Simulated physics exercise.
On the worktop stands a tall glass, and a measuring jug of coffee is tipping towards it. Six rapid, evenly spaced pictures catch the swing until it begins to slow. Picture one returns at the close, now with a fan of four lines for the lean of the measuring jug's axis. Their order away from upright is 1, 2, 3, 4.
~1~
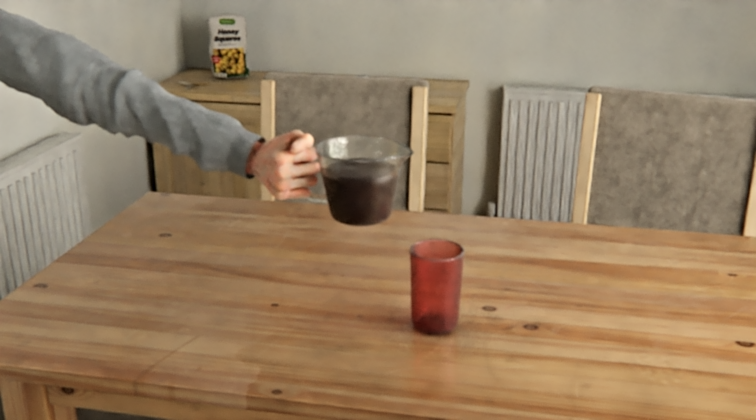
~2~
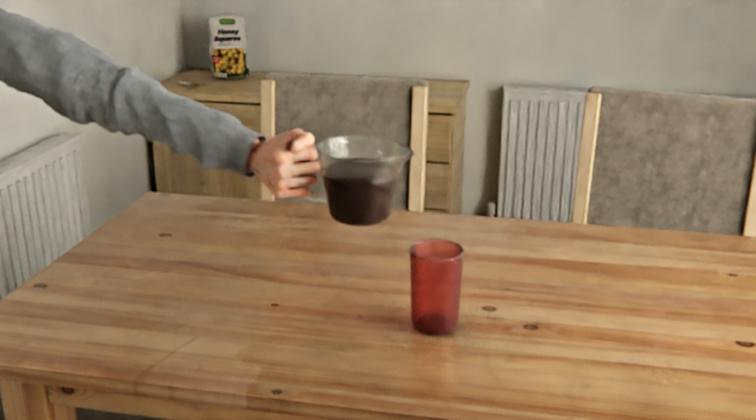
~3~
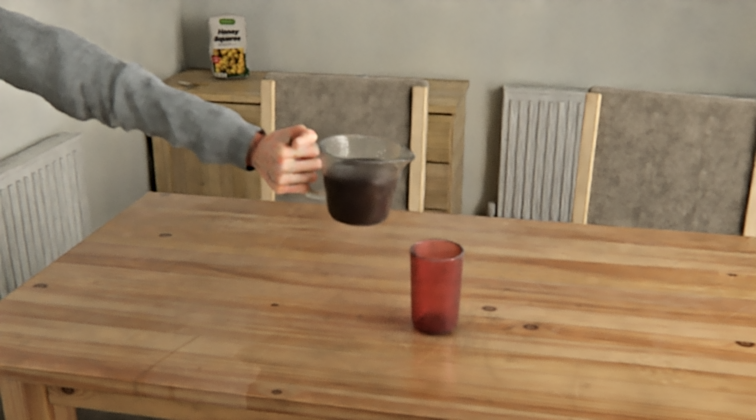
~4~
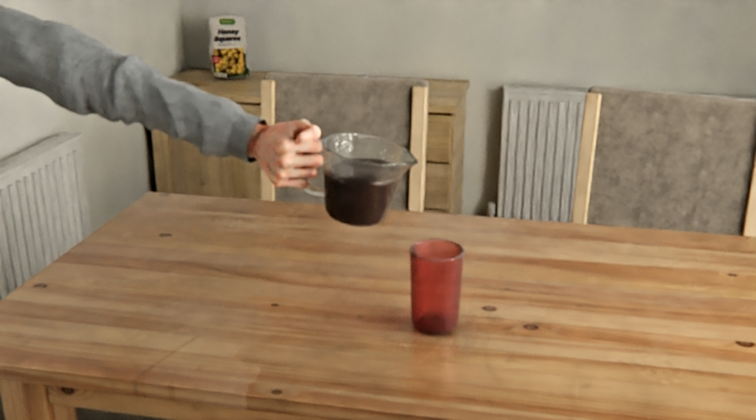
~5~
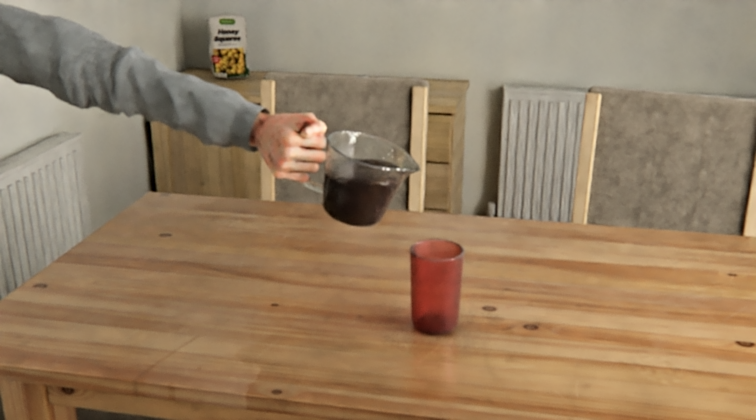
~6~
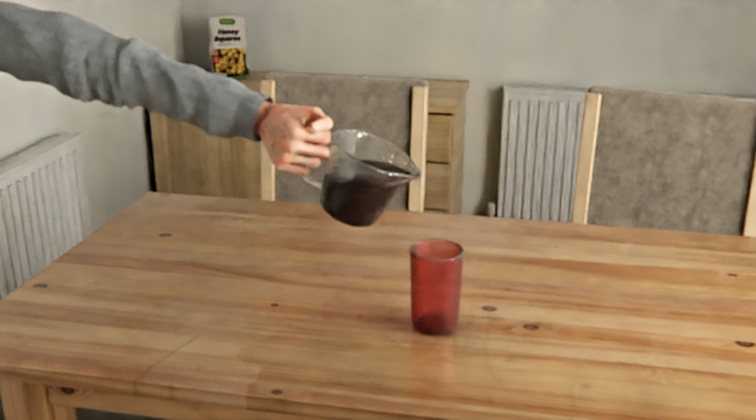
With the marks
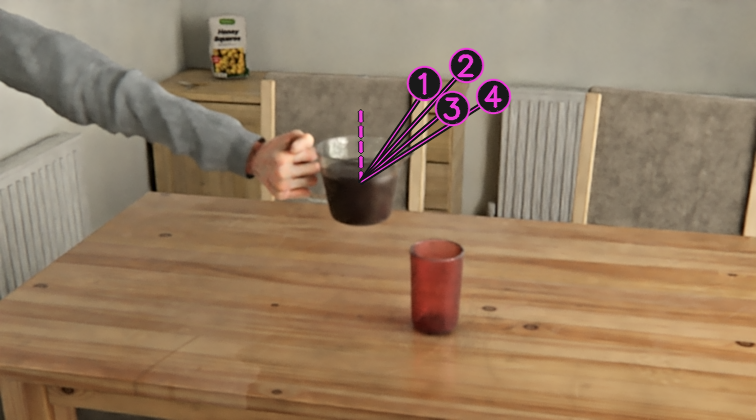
An arm in a grey sleeve holding a glass jug of dark liquid above a wooden table, gradually tilting it rightward near a red glass.
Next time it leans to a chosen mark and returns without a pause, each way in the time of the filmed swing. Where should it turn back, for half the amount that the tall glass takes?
Use mark 4.
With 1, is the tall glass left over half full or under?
Under half.
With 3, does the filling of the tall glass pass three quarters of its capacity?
No, it does not.
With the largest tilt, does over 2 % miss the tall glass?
No.
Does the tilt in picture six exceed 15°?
Yes, it does.
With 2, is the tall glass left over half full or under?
Under half.
On the marked copy, 1 at (418, 100); 2 at (455, 78); 3 at (437, 117); 4 at (479, 106).
If 1 is chosen, the tall glass ends with about 8 % of what it can hold.
If 2 is chosen, the tall glass ends with about 20 % of what it can hold.
If 3 is chosen, the tall glass ends with about 34 % of what it can hold.
If 4 is chosen, the tall glass ends with about 51 % of what it can hold.
